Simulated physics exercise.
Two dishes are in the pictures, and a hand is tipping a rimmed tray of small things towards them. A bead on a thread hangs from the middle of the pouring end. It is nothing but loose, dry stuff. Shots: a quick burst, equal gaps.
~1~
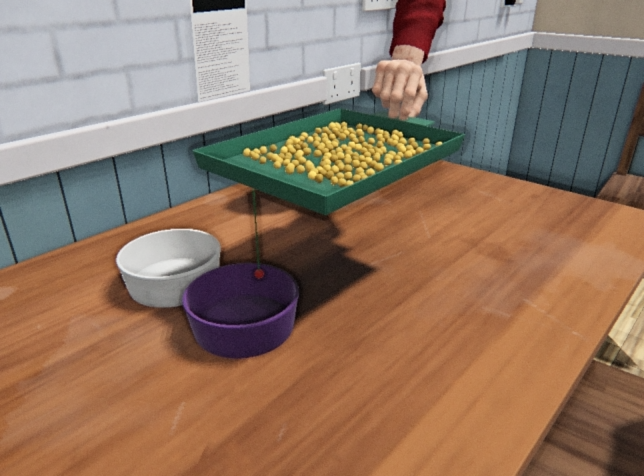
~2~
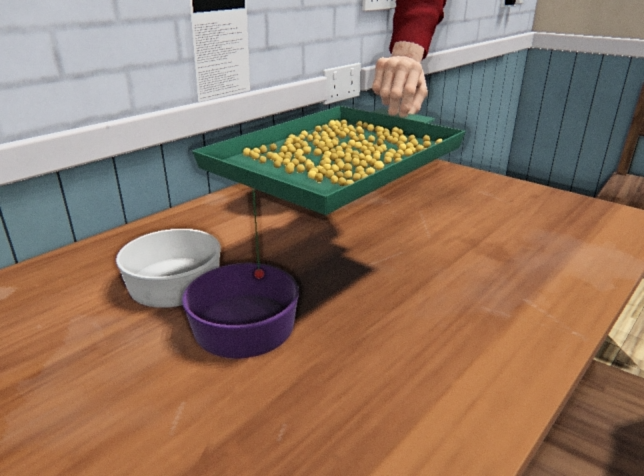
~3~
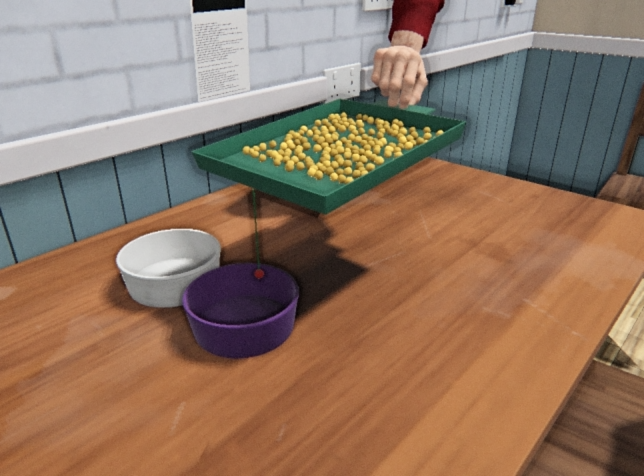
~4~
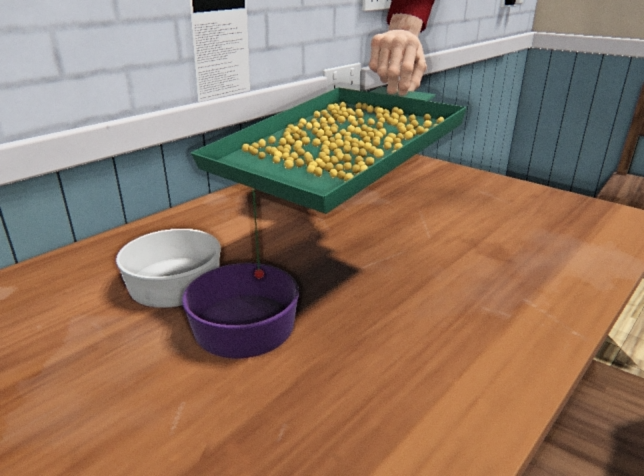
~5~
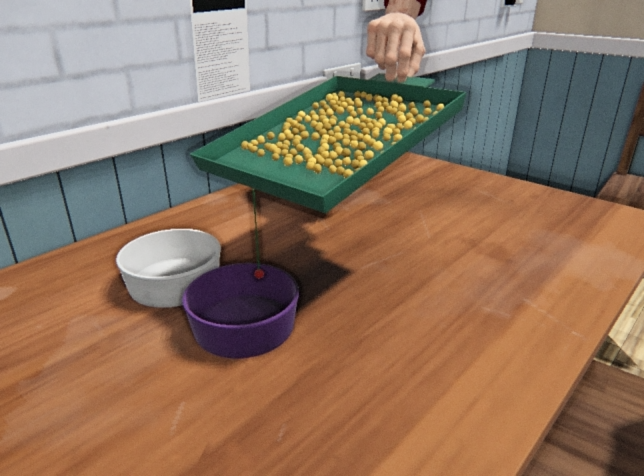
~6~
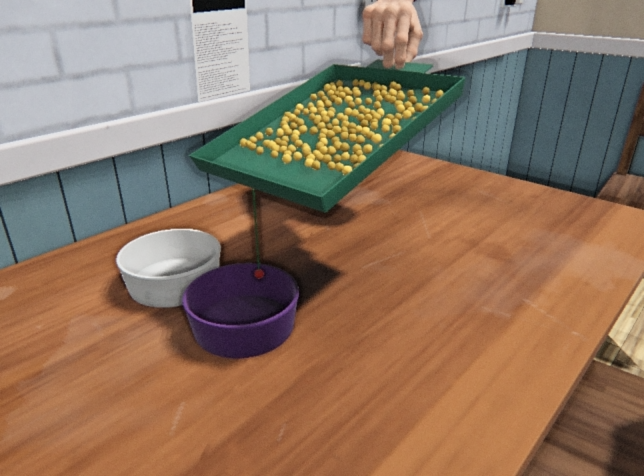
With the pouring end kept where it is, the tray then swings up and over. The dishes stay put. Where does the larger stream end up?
Watch, the one on the right side catches more of it.
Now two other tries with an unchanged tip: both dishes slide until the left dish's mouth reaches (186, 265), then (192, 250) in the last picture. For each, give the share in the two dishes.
Roughly 80% on the first try and 40% on the second.
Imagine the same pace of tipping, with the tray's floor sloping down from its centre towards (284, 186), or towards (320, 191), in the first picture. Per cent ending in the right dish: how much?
50 % then 20 %, roughly.
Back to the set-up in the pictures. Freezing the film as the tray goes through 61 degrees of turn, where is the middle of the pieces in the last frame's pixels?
Check around (247, 162) in the last picture.
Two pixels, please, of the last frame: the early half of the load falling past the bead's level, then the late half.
The opening half passes (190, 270), the closing half (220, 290).
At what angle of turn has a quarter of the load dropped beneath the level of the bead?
115°, roughly.
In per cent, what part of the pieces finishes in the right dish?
I'd put it at some 50 per cent.
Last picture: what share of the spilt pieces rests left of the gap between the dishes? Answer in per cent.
Left portion: Around 70 %.
Shortly afterwards, tray tipped steeply; all but a few on the tray; only a few in the left dish; only a few outside both; only a few in the air.
Next, tray tipped past a quarter turn; all but a few on the tray; only a few in the right dish; a little outside both; only a few in the air.
Some moments later, tray tipped past a quarter turn; near half in the right dish; a little in the left dish; near a third outside both.
In the end, tray tipped past a quarter turn; near half in the right dish; a little in the left dish; near a third outside both.
